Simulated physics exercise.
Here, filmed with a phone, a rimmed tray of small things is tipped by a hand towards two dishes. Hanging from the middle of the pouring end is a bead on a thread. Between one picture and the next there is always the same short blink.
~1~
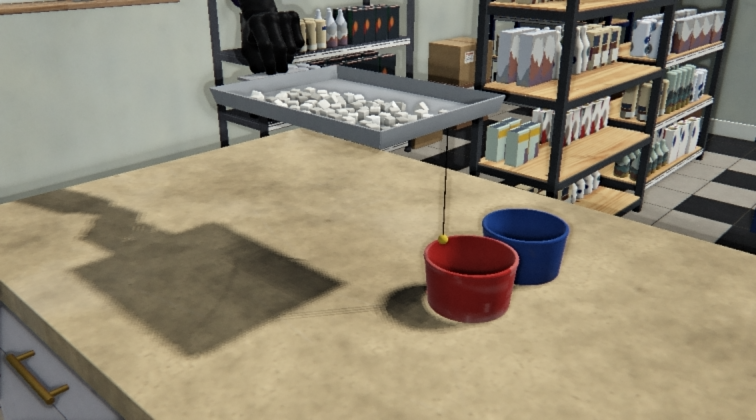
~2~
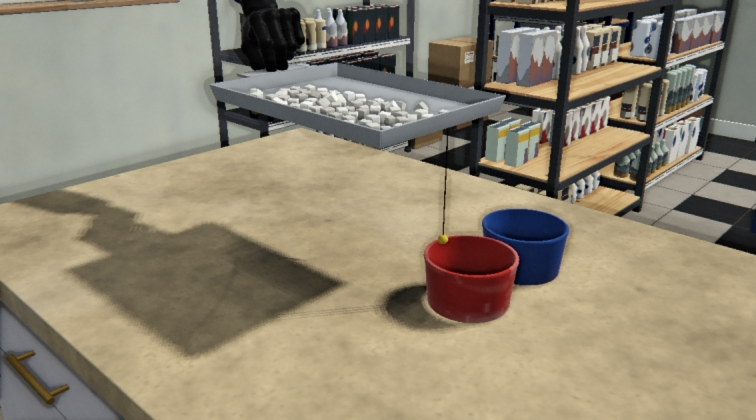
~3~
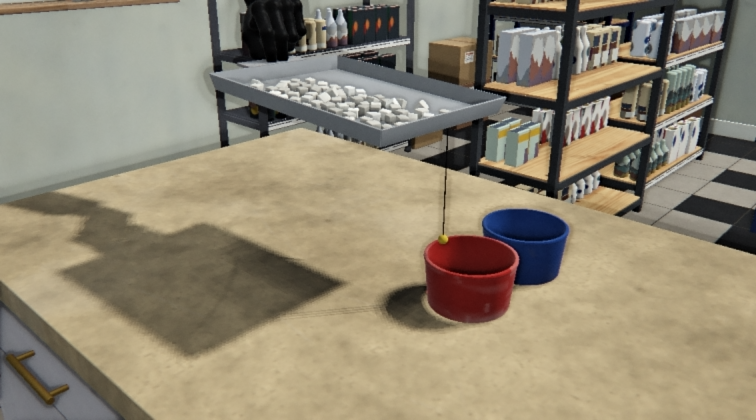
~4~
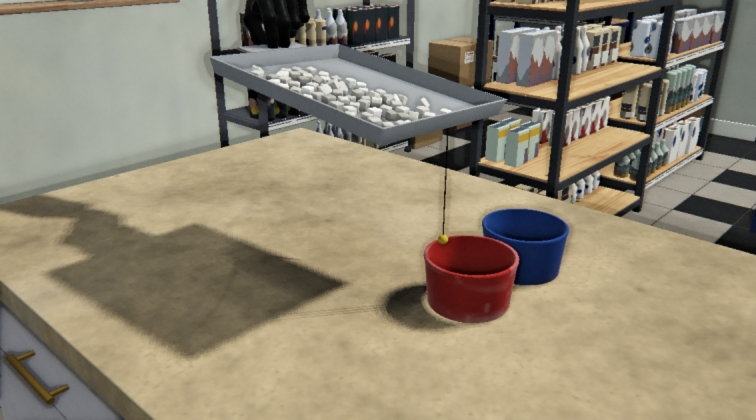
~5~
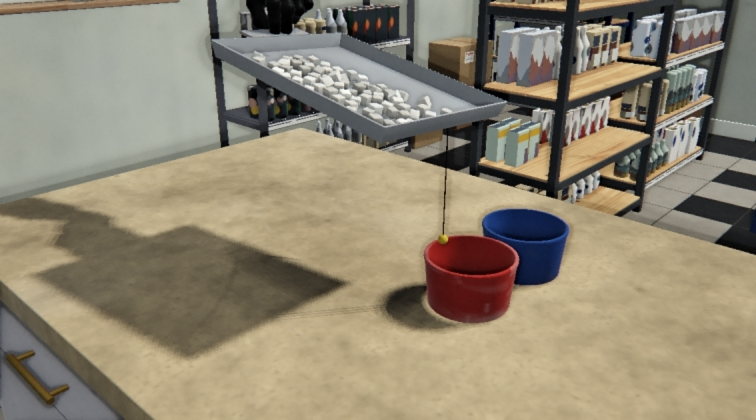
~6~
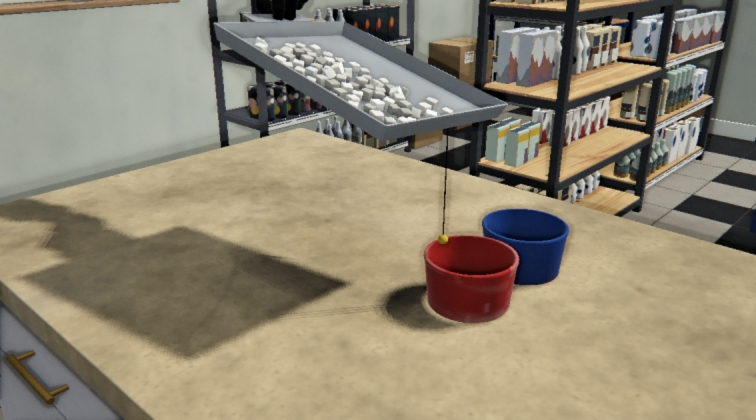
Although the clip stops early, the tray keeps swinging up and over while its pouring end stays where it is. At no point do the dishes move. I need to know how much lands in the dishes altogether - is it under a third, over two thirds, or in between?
The dishes reach a third but not beyond two thirds of the load.
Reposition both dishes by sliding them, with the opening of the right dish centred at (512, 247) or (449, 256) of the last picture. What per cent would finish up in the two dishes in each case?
60 per cent the first time, 10 per cent the second time.
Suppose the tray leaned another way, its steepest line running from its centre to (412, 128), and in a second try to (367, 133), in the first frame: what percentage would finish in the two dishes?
Lab note: Try one about 10 %, try two about 0 %.
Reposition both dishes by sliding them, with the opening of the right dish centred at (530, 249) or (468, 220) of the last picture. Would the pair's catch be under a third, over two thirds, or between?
At the first spot I'd expect in the middle band, and at the second spot less than a third.
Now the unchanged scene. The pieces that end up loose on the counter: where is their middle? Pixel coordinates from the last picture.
Near (567, 326).
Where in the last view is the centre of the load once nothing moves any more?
About pixel (516, 299).
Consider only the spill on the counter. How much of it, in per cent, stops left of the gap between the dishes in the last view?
That comes to about 20 per cent of the pieces.
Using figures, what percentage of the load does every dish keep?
Left 20 per cent, right 20 per cent.
Just after the last frame, tray tipped steeply; every one on the tray.
A moment on, tray tipped right over; almost all on the tray; just a few in the left dish; about a tenth in the right dish; just a few outside both.
Further on, tray tipped past a quarter turn; roughly a quarter in the left dish; roughly a quarter in the right dish; roughly half outside both.
When it is over, tray tipped past a quarter turn; roughly a quarter in the left dish; roughly a quarter in the right dish; roughly half outside both.
